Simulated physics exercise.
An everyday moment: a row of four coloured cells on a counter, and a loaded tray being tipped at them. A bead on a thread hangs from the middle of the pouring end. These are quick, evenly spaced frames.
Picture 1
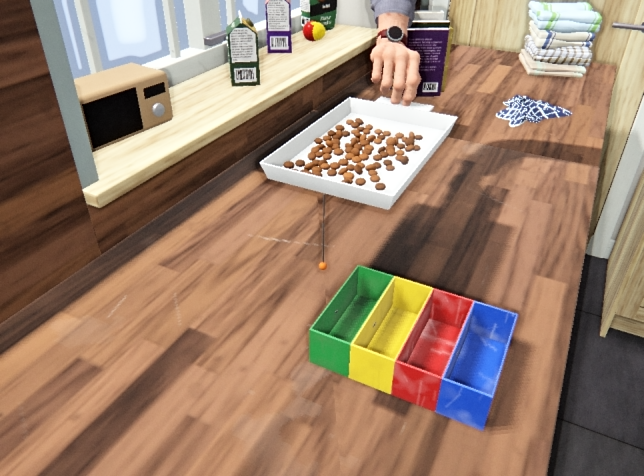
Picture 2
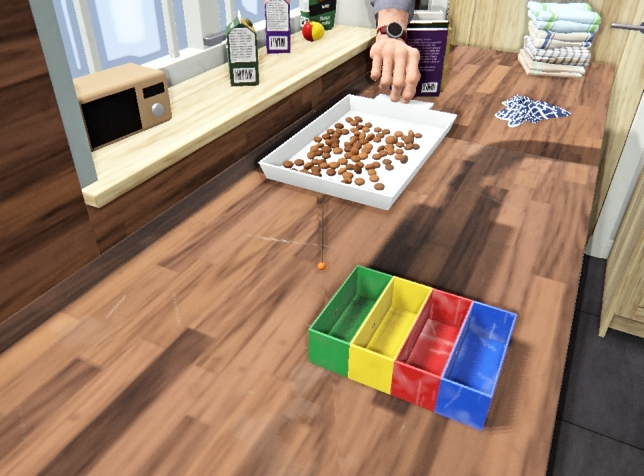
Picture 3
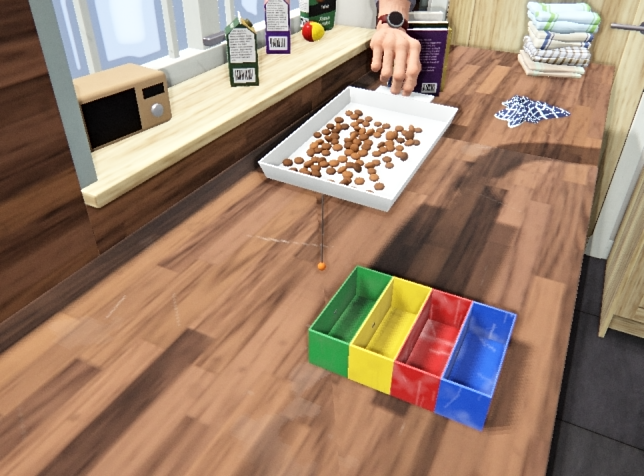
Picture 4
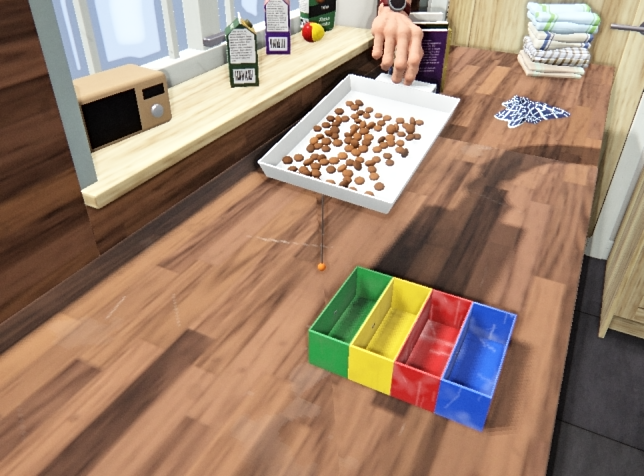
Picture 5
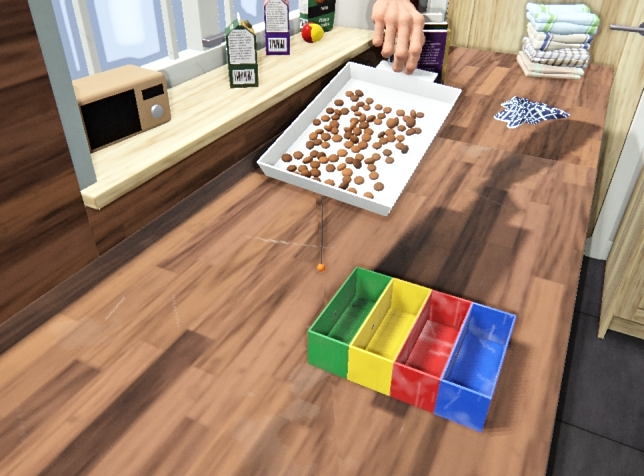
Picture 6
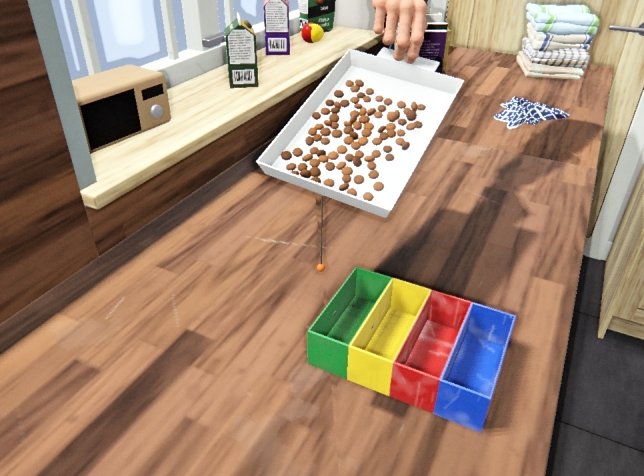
On a wooden counter, a hand raising the far end of a white tray of brown kibble, near four coloured cells.
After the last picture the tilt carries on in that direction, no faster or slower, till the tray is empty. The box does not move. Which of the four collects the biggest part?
Fullest: The green cell.
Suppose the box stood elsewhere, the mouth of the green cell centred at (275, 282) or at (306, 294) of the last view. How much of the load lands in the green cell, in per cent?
Roughly 0 per cent, and 10 per cent.
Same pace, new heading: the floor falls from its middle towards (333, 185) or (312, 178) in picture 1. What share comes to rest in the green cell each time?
Roughly 30 per cent, and 0 per cent.
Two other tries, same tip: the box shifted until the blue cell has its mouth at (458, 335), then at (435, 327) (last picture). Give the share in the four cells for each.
Near 100 % and 100 %.
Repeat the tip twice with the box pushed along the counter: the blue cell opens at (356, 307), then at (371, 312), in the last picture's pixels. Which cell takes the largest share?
One: The blue one. Two: The blue one.
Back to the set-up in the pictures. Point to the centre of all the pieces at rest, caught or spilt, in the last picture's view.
Near (355, 339).
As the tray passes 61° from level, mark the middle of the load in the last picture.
Near (359, 172).
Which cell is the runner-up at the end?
Second comes the yellow one.
Shortly afterwards, tray tipped steeply; the whole lot on the tray.
Next, tray tipped right over; near a third on the tray; near a quarter in the green cell; near a quarter in the yellow cell; near a quarter falling or outside the box.
Some moments later, tray tipped past a quarter turn; near half in the green cell; near a third in the yellow cell; only a few in the red cell; a little falling or outside the box.
In the end, tray tipped past a quarter turn; near half in the green cell; near a third in the yellow cell; only a few in the red cell; none at all in the blue cell; a little outside the box.
